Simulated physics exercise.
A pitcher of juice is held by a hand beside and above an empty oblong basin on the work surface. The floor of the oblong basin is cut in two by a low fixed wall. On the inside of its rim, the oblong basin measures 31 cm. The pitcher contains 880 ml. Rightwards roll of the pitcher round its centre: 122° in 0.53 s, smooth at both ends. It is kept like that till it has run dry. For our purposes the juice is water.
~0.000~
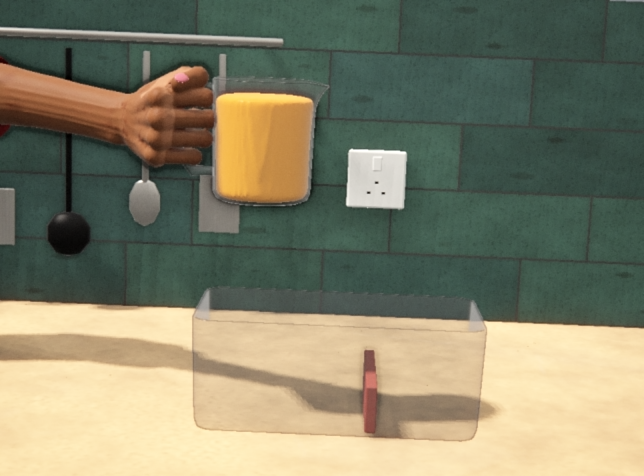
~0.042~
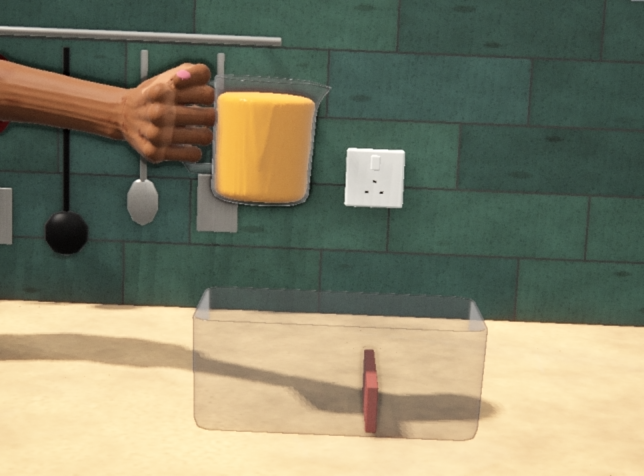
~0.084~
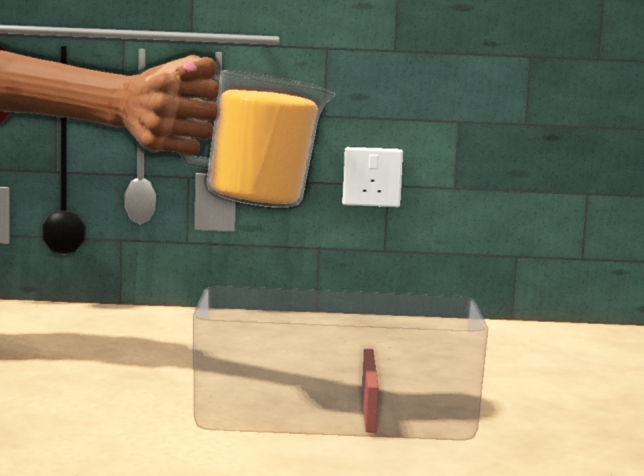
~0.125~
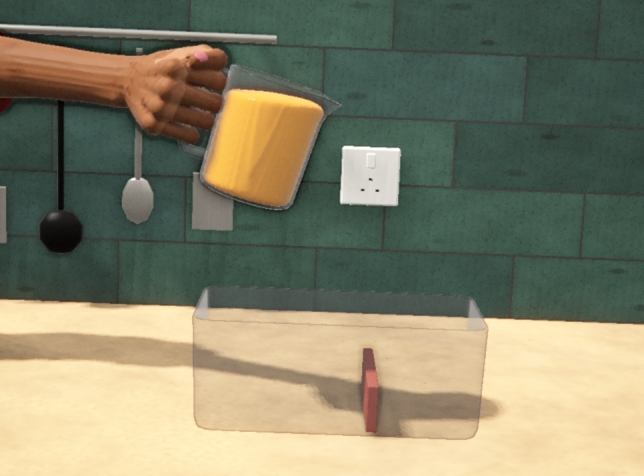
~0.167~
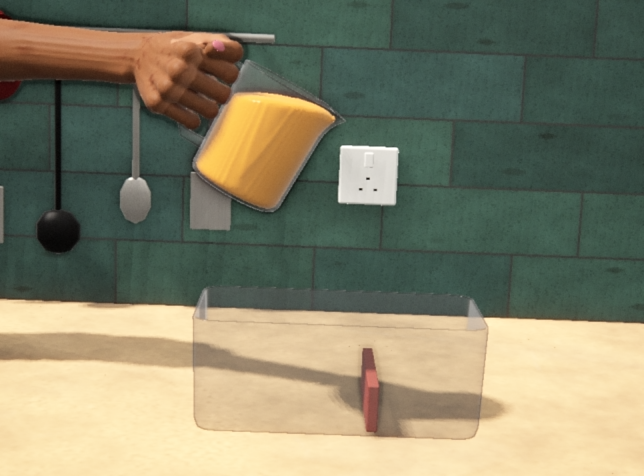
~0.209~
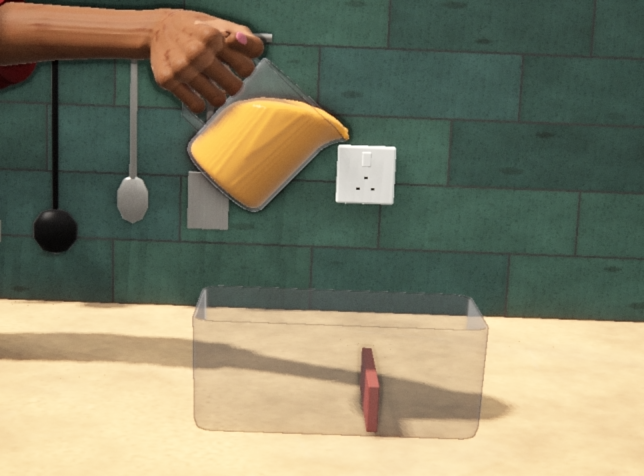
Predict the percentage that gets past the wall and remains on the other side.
The other side holds about 37 % in the end.
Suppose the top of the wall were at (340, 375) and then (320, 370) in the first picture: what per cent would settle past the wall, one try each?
The first gives near 80 per cent and the second near 85 per cent.
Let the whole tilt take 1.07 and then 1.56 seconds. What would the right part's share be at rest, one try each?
Roughly 70 per cent the first time and 75 per cent the second.
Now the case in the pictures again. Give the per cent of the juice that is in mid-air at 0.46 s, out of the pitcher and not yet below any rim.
Estimate: Some 38 % of the total.
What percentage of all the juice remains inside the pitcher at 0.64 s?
I reckon near 5 per cent still sits there.
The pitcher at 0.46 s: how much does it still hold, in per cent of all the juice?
Still held: Roughly 42 % of the total.
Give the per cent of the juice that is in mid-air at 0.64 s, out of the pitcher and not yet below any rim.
About 20 % of the total.
By 0.46 s the tilt is 116° and 42 per cent is still to pour, 1 is left of the wall and 19 right of it.
By 0.64 s the tilt is 122° and 5 per cent is still to pour, 40 is left of the wall and 35 right of it.
By 0.82 s the tilt is 122° and 0 per cent is still to pour, 53 is left of the wall and 37 right of it.
By 1.03 s the tilt is 122° and 0 per cent is still to pour, 55 is left of the wall and 37 right of it.
At rest 55 per cent lies left of the wall, 37 right of it and 8 outside.
